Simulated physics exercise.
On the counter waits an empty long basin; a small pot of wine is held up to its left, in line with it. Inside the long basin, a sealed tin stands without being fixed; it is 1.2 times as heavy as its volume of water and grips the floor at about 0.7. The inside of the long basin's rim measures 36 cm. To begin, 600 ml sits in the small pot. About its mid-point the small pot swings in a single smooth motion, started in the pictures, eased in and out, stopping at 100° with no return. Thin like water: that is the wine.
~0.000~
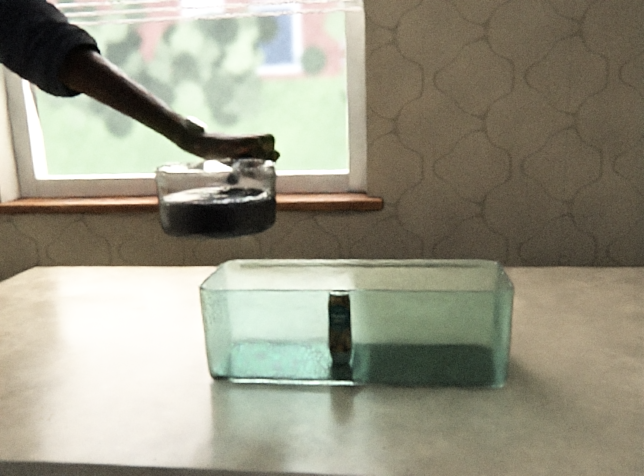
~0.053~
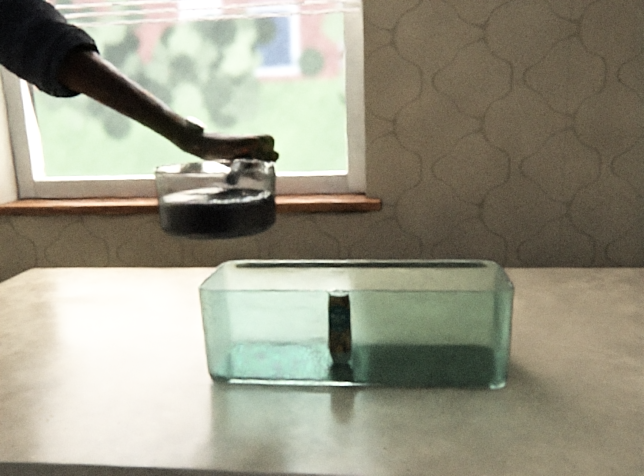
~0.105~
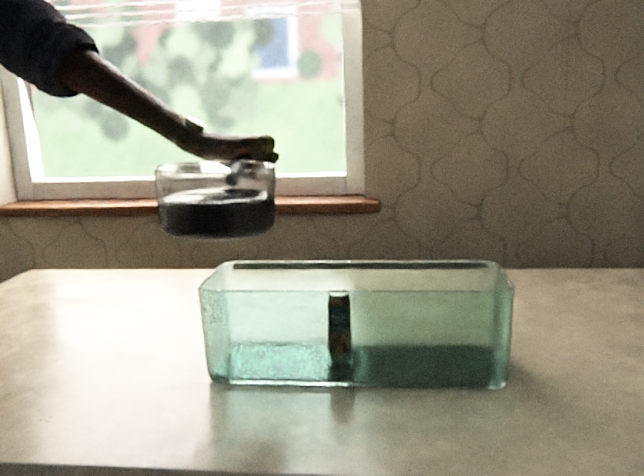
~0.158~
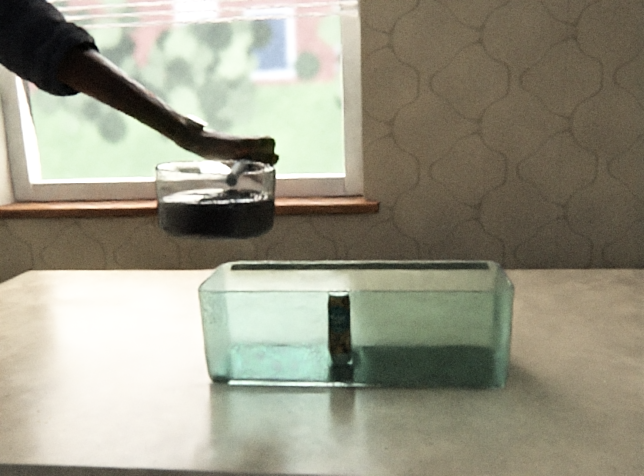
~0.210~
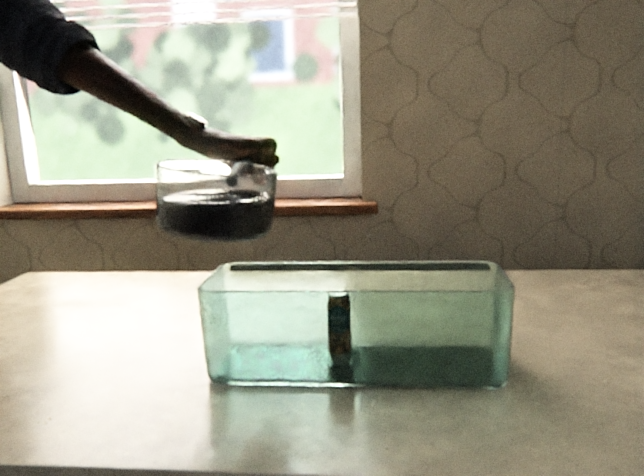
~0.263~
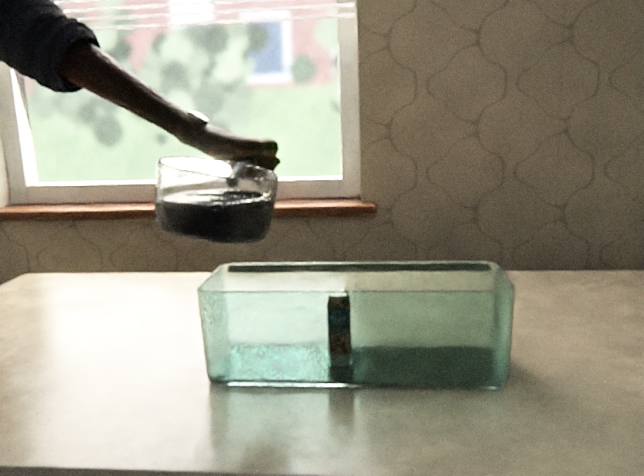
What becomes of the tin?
The tin keeps upright.
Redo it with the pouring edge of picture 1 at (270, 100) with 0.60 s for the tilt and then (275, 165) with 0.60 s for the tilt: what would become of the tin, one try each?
First it tips over; then it stays on its base.
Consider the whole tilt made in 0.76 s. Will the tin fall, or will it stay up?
Result: Tin upright.
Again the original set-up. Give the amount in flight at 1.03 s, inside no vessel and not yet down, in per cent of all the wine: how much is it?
Something like 10 per cent of the total.
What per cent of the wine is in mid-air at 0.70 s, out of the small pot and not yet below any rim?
Around 18 percent.
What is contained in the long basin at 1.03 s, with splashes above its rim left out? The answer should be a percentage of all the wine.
Some 70 per cent.
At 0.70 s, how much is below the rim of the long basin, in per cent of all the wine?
Near 4 in a hundred.
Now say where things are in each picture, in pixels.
In the first frame, it leans 0°; its right rim is at (273, 166); the wine meets the walls at (167, 196) and (273, 194); the long basin's rim runs from (212, 275) to (506, 276); the tin's top is at (339, 295).
In the second frame, it leans 0°; its right rim is at (273, 167); the wine meets the walls at (166, 196) and (272, 195).
In the third frame, it leans 2°; its right rim is at (273, 169); the wine meets the walls at (166, 197) and (272, 195).
In the fourth frame, it leans 4°; its right rim is at (274, 171); the wine meets the walls at (165, 197) and (272, 196).
In the fifth frame, it leans 7°; its right rim is at (276, 175); the wine meets the walls at (164, 197) and (272, 196).
In the sixth frame, it leans 11°; its right rim is at (277, 179); the wine meets the walls at (164, 197) and (272, 197).
Then, 0.70 s in, the tilt is 61° and 78 per cent is still to pour; the tin stands where it began.
Then, 1.03 s in, the tilt is 93° and 21 per cent is still to pour; the tin stands where it began.
Then, 1.36 s in, the tilt is 100° and 2 per cent is still to pour; the tin stands where it began.
Then, 1.73 s in, the tilt is 100° and 0 per cent is still to pour; the tin stands where it began.
Finally, the tin stands where it began.
